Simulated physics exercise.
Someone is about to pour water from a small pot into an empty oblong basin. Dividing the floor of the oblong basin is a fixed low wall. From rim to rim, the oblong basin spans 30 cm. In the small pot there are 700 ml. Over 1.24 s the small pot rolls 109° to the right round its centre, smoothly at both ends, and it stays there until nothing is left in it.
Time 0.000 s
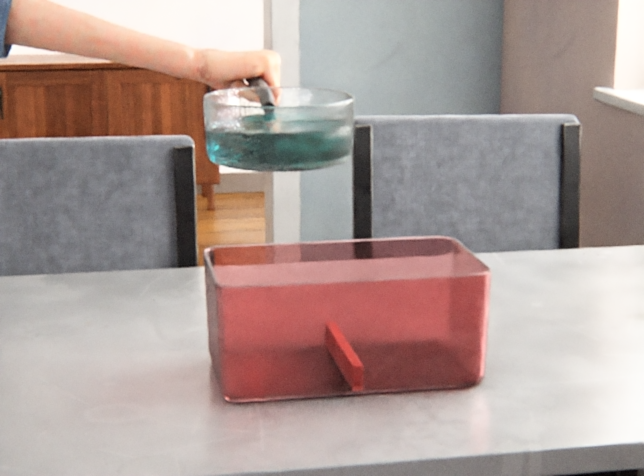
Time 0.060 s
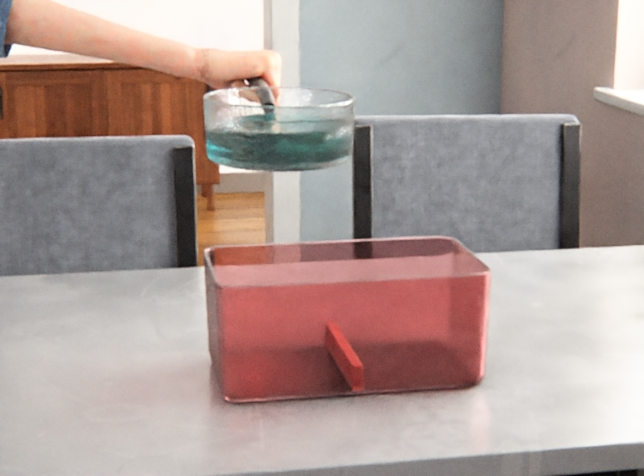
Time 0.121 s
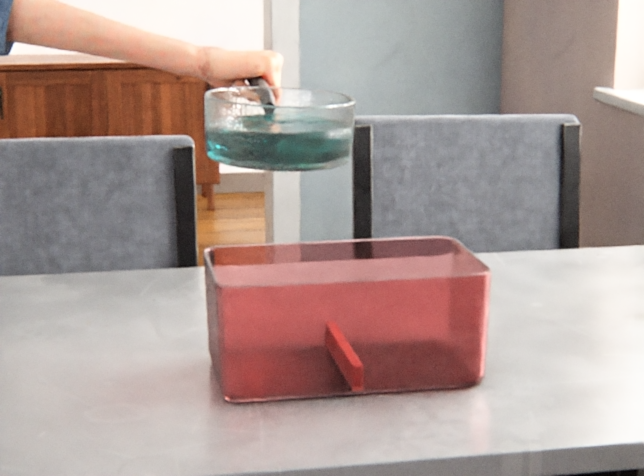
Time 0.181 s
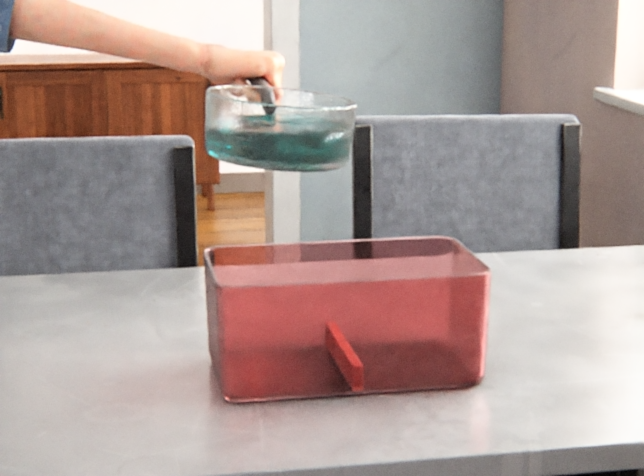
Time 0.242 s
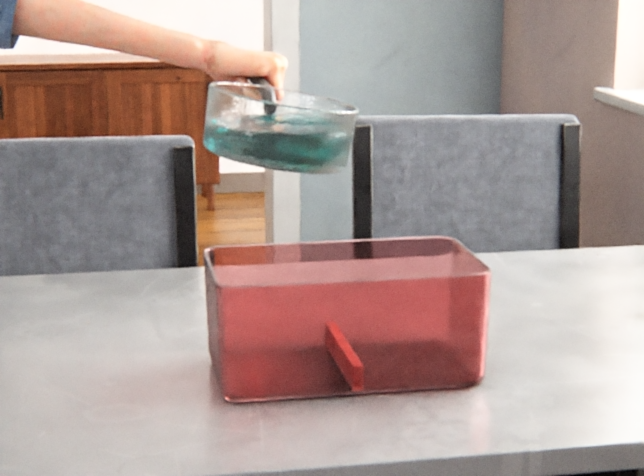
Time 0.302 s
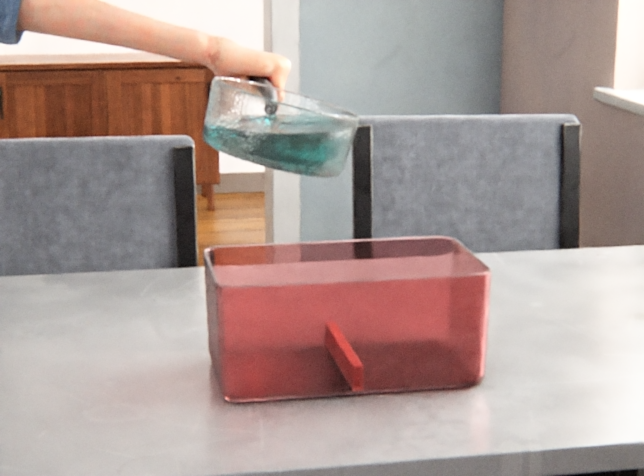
In a bright room with a wooden cabinet and a pale blue wall, a grey table is seen from slightly above by a still camera. An empty, see-through red oblong basin with a slanted red piece inside sits before two grey chairs, beneath a small clear pot of blue-green water. A hand from the left holds the pot and smoothly tilts it rightward, slightly at first, then further.
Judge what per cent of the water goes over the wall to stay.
84 percent, roughly.
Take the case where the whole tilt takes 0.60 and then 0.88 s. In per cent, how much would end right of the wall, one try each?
Around 70 per cent first, around 80 per cent next.
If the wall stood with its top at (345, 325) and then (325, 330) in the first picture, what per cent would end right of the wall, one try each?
First try about 85 %, second try about 95 %.
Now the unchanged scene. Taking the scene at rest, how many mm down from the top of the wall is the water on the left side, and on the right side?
The left comes to roughly 26 mm and the right to roughly 4 mm.
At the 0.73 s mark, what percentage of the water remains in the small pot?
Around 50 percent.
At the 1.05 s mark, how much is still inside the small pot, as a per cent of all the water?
I'd estimate some 8 per cent.
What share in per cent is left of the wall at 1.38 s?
Around 14 in a hundred.
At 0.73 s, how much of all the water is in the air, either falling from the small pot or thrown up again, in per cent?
About 36 per cent.
By 0.73 s the tilt is 70° and 49 per cent is still to pour, 0 is left of the wall and 15 right of it.
By 1.05 s the tilt is 103° and 8 per cent is still to pour, 8 is left of the wall and 75 right of it.
By 1.38 s the tilt is 109° and 0 per cent is still to pour, 14 is left of the wall and 84 right of it.
By 1.74 s the tilt is 109° and 0 per cent is still to pour, 15 is left of the wall and 84 right of it.
At rest 15 per cent lies left of the wall, 84 right of it and 1 outside.
